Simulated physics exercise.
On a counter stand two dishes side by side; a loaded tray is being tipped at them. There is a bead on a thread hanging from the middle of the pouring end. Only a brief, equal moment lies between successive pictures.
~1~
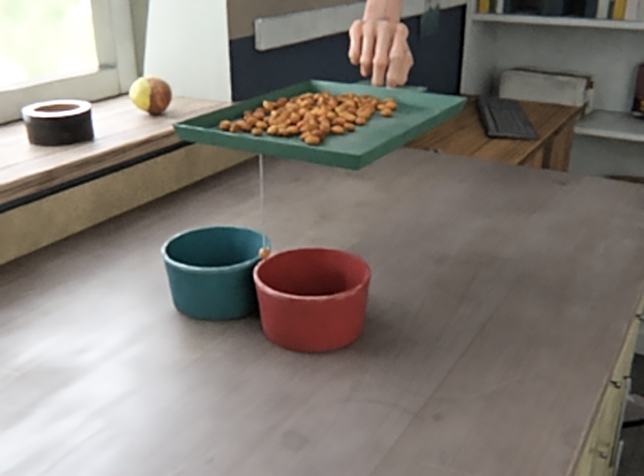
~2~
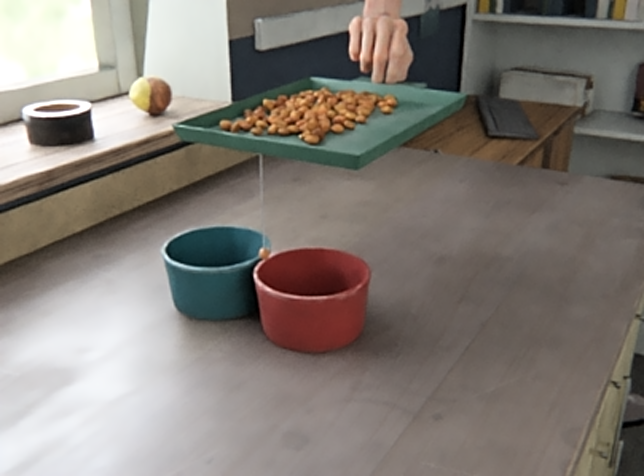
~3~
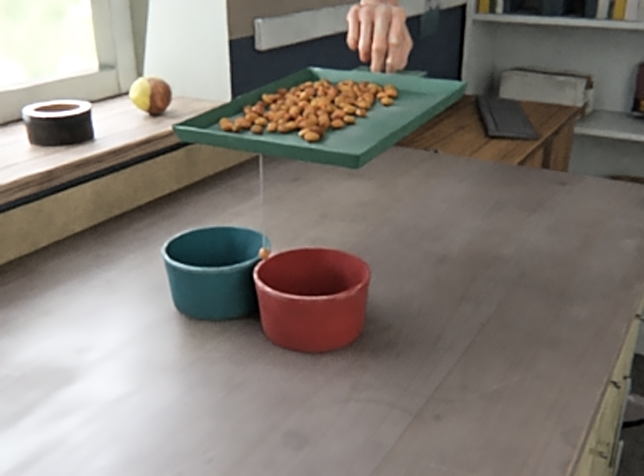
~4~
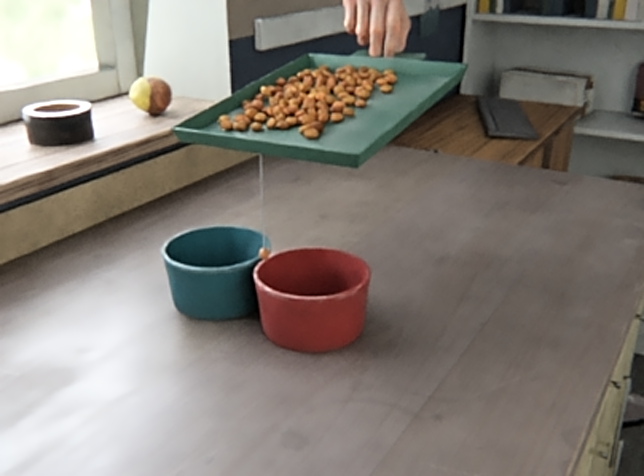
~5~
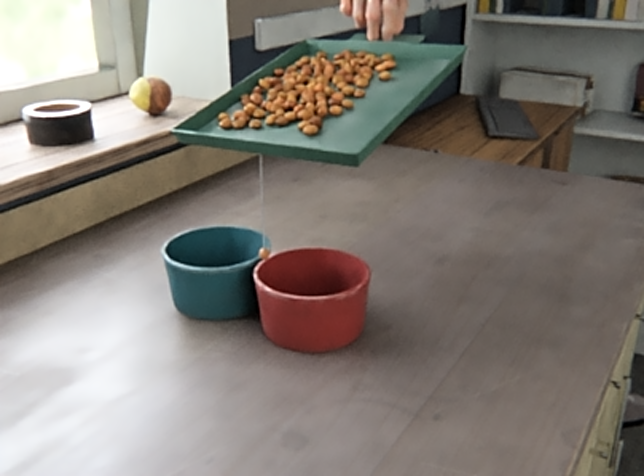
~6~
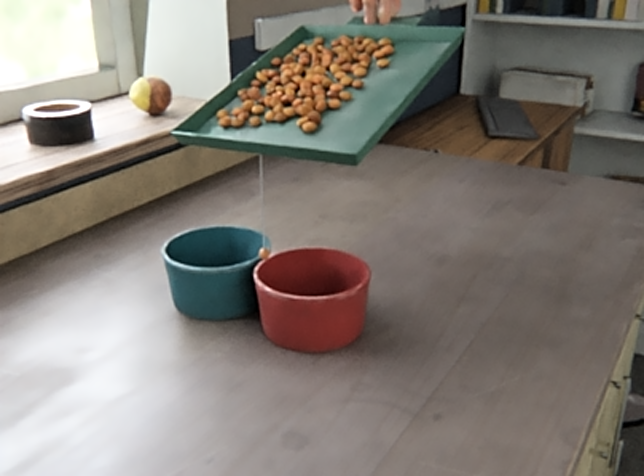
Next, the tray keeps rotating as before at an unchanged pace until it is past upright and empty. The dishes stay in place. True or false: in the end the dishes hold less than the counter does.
True.
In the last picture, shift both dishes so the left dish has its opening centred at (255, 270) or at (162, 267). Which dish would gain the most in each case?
Well, the first go goes to the leftmost dish, and the second to the leftmost dish.
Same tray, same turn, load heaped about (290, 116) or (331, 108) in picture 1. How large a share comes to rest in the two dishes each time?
Around 20 then around 20 per cent.
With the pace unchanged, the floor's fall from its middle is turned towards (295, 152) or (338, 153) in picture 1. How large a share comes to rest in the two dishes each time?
10 % then 30 %, roughly.
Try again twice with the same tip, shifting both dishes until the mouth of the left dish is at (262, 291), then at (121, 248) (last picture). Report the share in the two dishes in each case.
In turn 30 and 80 in a hundred.
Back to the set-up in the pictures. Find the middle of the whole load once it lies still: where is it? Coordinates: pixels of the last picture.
About (181, 337).
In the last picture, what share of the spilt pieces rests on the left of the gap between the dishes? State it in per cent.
Left share: Close to 90 %.
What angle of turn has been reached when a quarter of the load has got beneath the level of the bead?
75 degrees.
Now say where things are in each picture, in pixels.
The first frame shows corners of the pouring end at (180, 123) and (357, 152), level; middle of the load at (316, 114), bits of cat kibble; left dish at (184, 287); right dish at (282, 317); bead on its thread at (264, 254).
The second frame shows corners of the pouring end at (179, 124) and (357, 152), level; middle of the load at (315, 112).
The third frame shows corners of the pouring end at (179, 125) and (357, 152), tipped barely, lowest at the left corner; middle of the load at (315, 106).
The fourth frame shows corners of the pouring end at (178, 126) and (356, 151), tipped a little, lowest at the left corner; middle of the load at (314, 97).
The fifth frame shows corners of the pouring end at (177, 128) and (355, 150), tipped a little, lowest at the left corner; middle of the load at (313, 88).
The sixth frame shows corners of the pouring end at (177, 130) and (354, 149), tipped clearly, lowest at the left corner; middle of the load at (311, 79); left dish at (184, 287); right dish at (282, 317).
Soon, tray tipped steeply; most on the tray; a stray few outside both; about a quarter in the air.
A while on, tray tipped past a quarter turn; a small part on the tray; a small part in the left dish; about two thirds outside both; a small part in the air.
Towards the end, tray tipped past a quarter turn; about a quarter in the left dish; most outside both.
Finally, tray tipped past a quarter turn; none in the right dish; about a quarter in the left dish; most outside both.
